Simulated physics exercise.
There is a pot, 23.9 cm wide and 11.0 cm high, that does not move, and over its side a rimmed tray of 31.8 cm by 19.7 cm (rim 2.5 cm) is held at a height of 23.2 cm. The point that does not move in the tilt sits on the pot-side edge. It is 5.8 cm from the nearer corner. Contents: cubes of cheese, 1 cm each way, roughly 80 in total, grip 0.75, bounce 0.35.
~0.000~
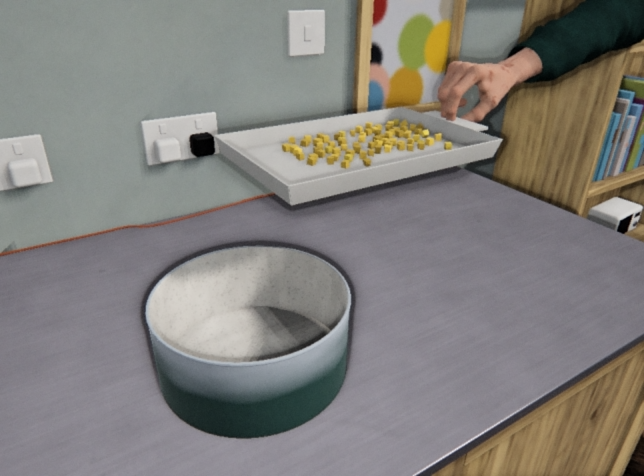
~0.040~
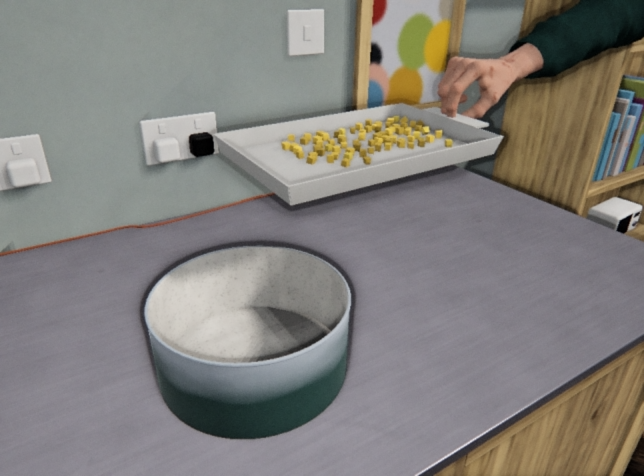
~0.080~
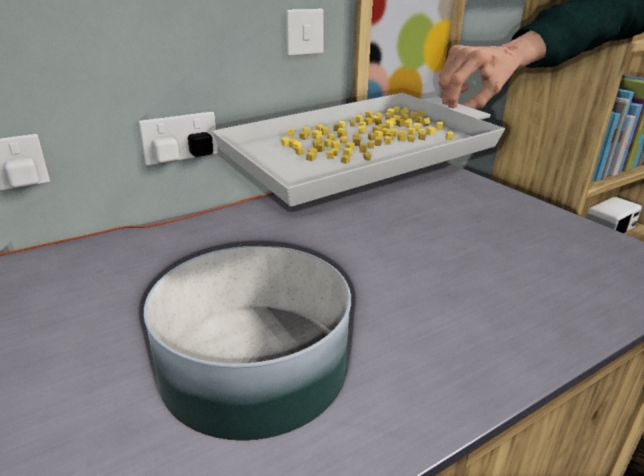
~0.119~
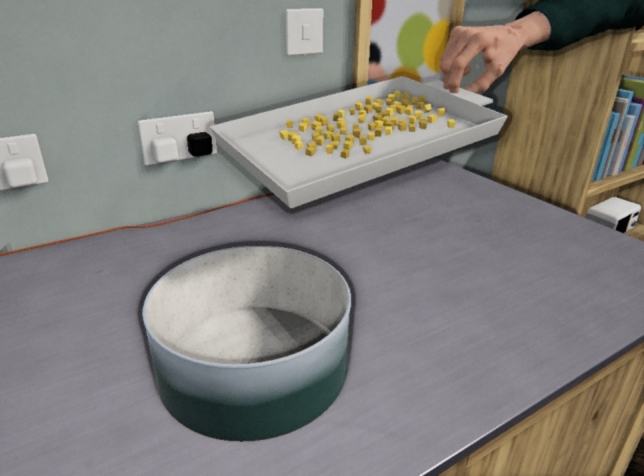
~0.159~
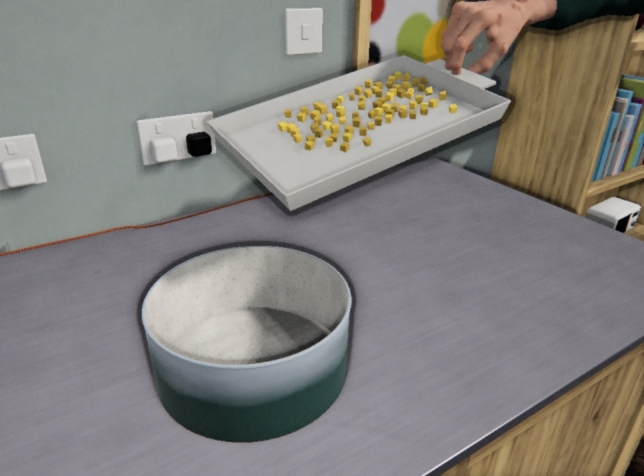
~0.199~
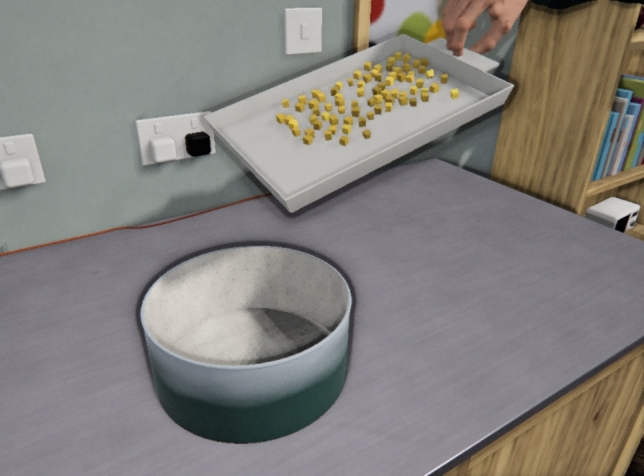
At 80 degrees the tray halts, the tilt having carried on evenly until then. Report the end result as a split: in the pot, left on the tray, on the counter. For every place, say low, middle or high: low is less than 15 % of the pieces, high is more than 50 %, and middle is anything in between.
Here is the split: Pot: High; tray: Low; counter: Low.
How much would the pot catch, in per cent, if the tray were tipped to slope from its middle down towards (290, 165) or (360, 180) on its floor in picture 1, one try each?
The share comes to roughly 40 in a hundred, then roughly 65 in a hundred.
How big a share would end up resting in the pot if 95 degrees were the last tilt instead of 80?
Roughly 95 %.
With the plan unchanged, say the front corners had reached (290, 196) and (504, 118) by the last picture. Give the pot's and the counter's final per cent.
Final per cent - pot 55, counter 35.
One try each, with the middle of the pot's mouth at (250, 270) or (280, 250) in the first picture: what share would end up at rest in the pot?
Near 35 and 0 percent, one try each.
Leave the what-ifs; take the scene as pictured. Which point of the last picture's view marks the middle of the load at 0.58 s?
The load's centre is near (324, 120) at that time.
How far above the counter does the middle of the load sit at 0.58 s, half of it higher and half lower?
About 32 centimetres.
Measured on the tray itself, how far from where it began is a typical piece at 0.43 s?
It has moved some 1 cm from its start.
After 0.43 s, tilt 50 degrees; the tray holds 100 %, the pot 0 %.
Then, at 0.58 s, tilt 71 degrees; the tray holds 100 %, the pot 0 %.
Then, at 0.86 s, tilt 80 degrees; the tray holds 10 %, the pot 80 %.
By 2.1 s all is still; pot 90 %, tray 5 %, counter 5 %.
